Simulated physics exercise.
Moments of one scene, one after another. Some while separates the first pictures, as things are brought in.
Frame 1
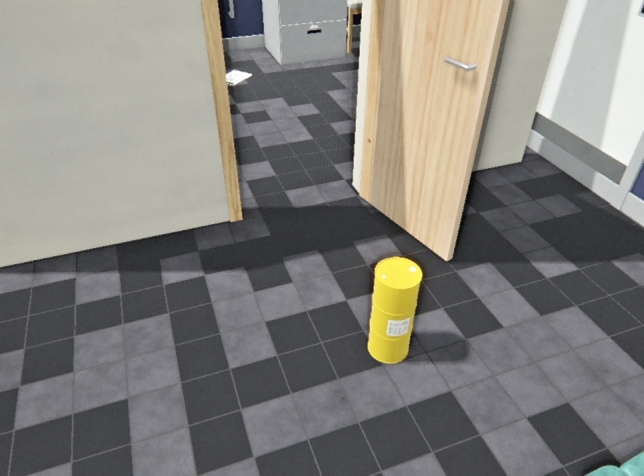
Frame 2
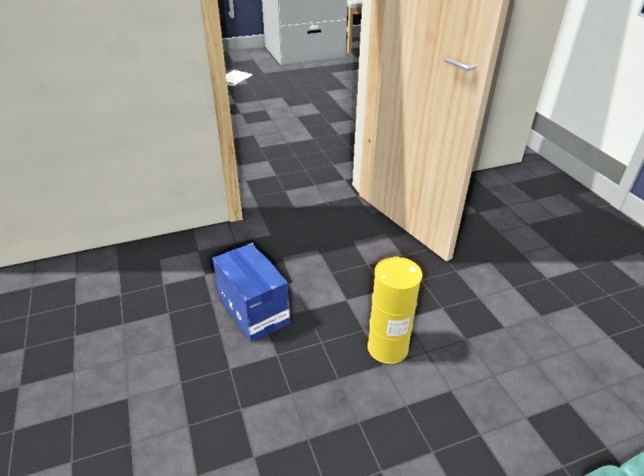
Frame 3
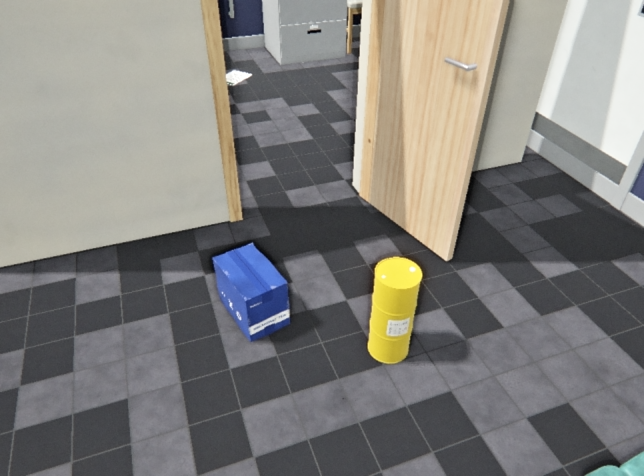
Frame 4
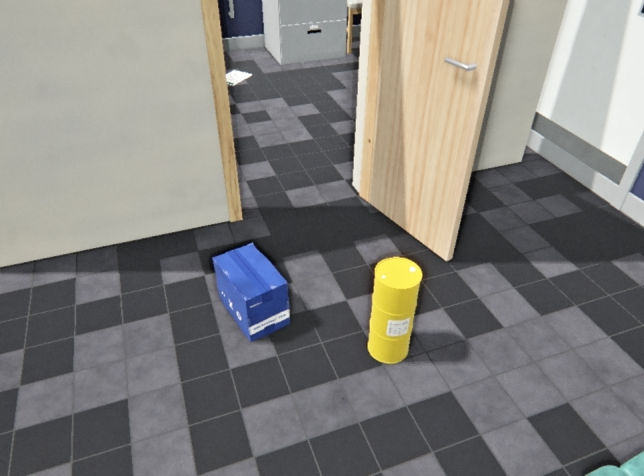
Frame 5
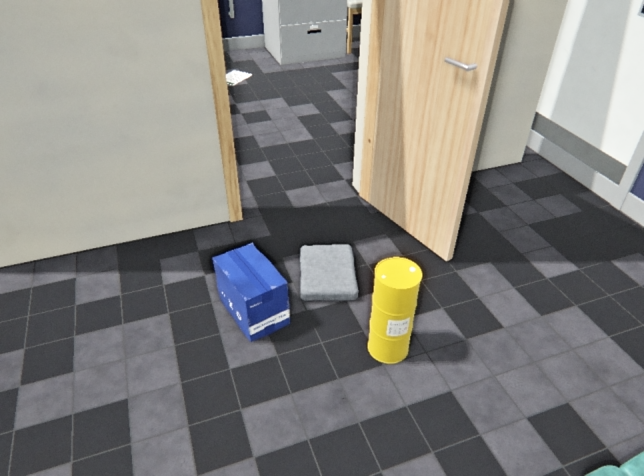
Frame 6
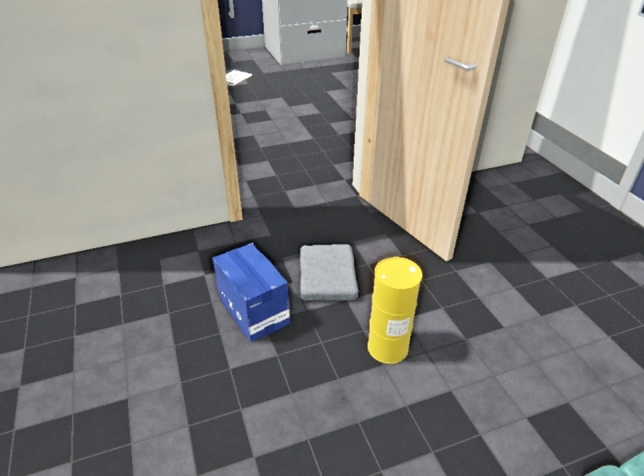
A yellow canister stands on a floor of dark and lighter grey tiles in front of a wide-open wooden door, seen from above, with a pale wall at left and a grey cabinet beyond the doorway. A blue box appears to its left, then a flat grey cushion appears between and slightly behind them. The door, the objects once present, and the camera all stay still.
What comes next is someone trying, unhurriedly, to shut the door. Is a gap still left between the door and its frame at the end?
No - the opening is covered.
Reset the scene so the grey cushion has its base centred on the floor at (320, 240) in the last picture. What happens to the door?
Then it gets caught partway.
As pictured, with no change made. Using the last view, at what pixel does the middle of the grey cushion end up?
Roughly (263, 267).
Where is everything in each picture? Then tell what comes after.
Door wide open and still, in the first picture.
Door wide open and still; blue box (252, 291); yellow canister (393, 312), in the second picture.
Door wide open and still; blue box (252, 291); yellow canister (393, 312), in the third picture.
Door wide open and still; blue box (252, 291); yellow canister (393, 312), in the fourth picture.
Door wide open and still; blue box (252, 291); yellow canister (393, 312), in the fifth picture.
Door wide open and still; grey cushion (328, 272); blue box (252, 291), in the sixth picture.
Then, 1.00 s after the last picture, door 69° open.
Then, 1.40 s after the last picture, door 50° open; grey cushion slid a little near (291, 269); blue box slid a little.
Then, 1.90 s after the last picture, door 29° open; grey cushion slid about its own width near (263, 267); blue box slid a little.
At rest, door 0° open; moved from the start, grey cushion; the other 2 in place. Seen from the same camera at the end, grey cushion near (263, 267).
